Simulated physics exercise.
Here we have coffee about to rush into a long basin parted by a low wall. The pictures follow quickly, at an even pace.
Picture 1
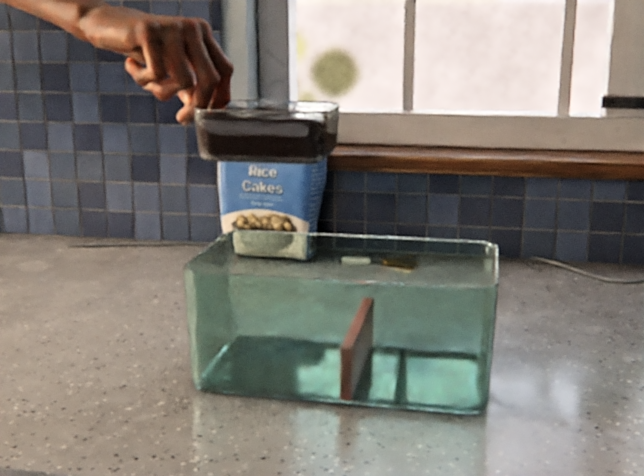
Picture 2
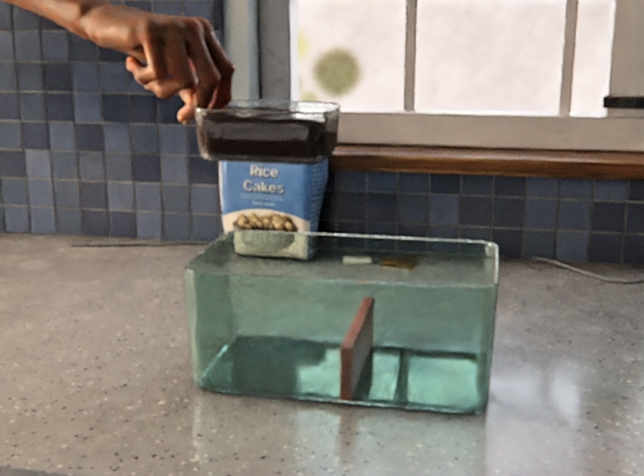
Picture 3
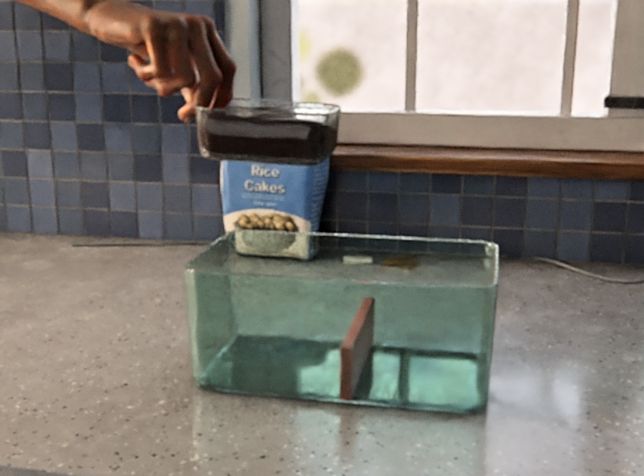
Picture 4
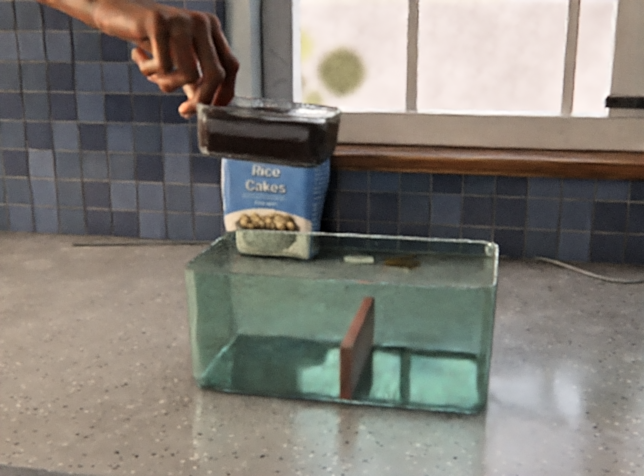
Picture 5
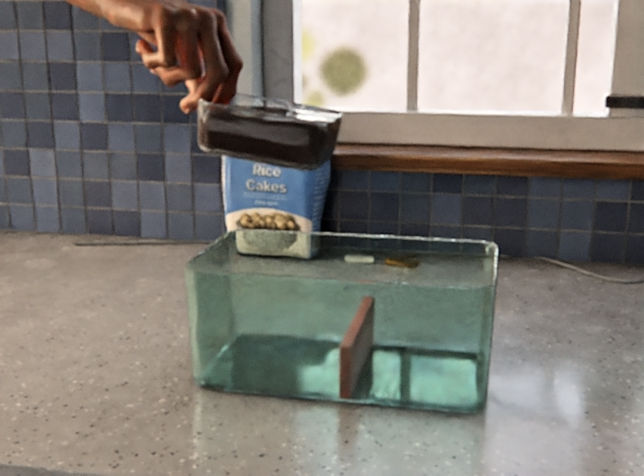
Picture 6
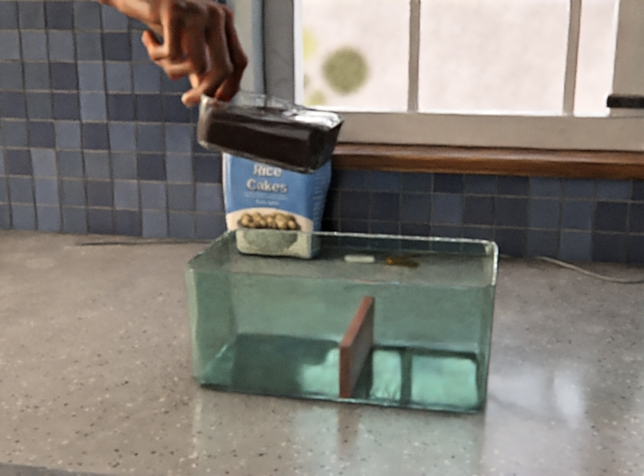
We see a hand holding a small clear container of dark liquid above a long glass basin with a low reddish-brown divider, a rice cakes package behind; the hand gradually tilts the container slightly down to the right.
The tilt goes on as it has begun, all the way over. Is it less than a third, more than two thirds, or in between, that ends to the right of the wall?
In the end over two thirds is right of the wall.
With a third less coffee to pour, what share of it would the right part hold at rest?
Some 70 per cent.
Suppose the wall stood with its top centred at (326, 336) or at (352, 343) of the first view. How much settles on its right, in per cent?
The first gives 85 %, the second 75 %.
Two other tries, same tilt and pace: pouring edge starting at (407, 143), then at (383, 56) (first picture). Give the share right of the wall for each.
The first gives 95 %, the second 90 %.
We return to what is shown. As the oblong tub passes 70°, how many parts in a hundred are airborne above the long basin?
It comes to 45 per cent or so.
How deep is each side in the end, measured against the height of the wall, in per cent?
Left about 10, right about 30.
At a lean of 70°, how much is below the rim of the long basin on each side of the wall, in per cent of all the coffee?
The left part 0 per cent, the right part 30.
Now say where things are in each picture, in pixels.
Tilt 0°; pouring edge (332, 109); surface from (211, 112) to (331, 115); the long basin's rim runs from (206, 251) to (497, 266); the wall's top is at (358, 322), in the first picture.
Tilt 1°; pouring edge (333, 110); surface from (212, 112) to (332, 116), in the second picture.
Tilt 2°; pouring edge (334, 112); surface from (213, 112) to (332, 117), in the third picture.
Tilt 5°; pouring edge (334, 115); surface from (214, 111) to (333, 117), in the fourth picture.
Tilt 8°; pouring edge (335, 119); surface from (214, 111) to (334, 119), in the fifth picture.
Tilt 13°; pouring edge (336, 125); surface from (215, 110) to (336, 120), in the sixth picture.
A moment on, the oblong tub is tipped part way and 25 per cent is still to pour, 2 is left of the wall and 29 right of it.
Next, the oblong tub is tipped right over and 4 per cent is still to pour, 13 is left of the wall and 79 right of it.
Then the oblong tub is tipped right over and 0 per cent is still to pour, 20 is left of the wall and 79 right of it.
Later the oblong tub is tipped right over and 0 per cent is still to pour, 20 is left of the wall and 79 right of it.
In the end 20 per cent lies left of the wall, 79 right of it and 1 outside.
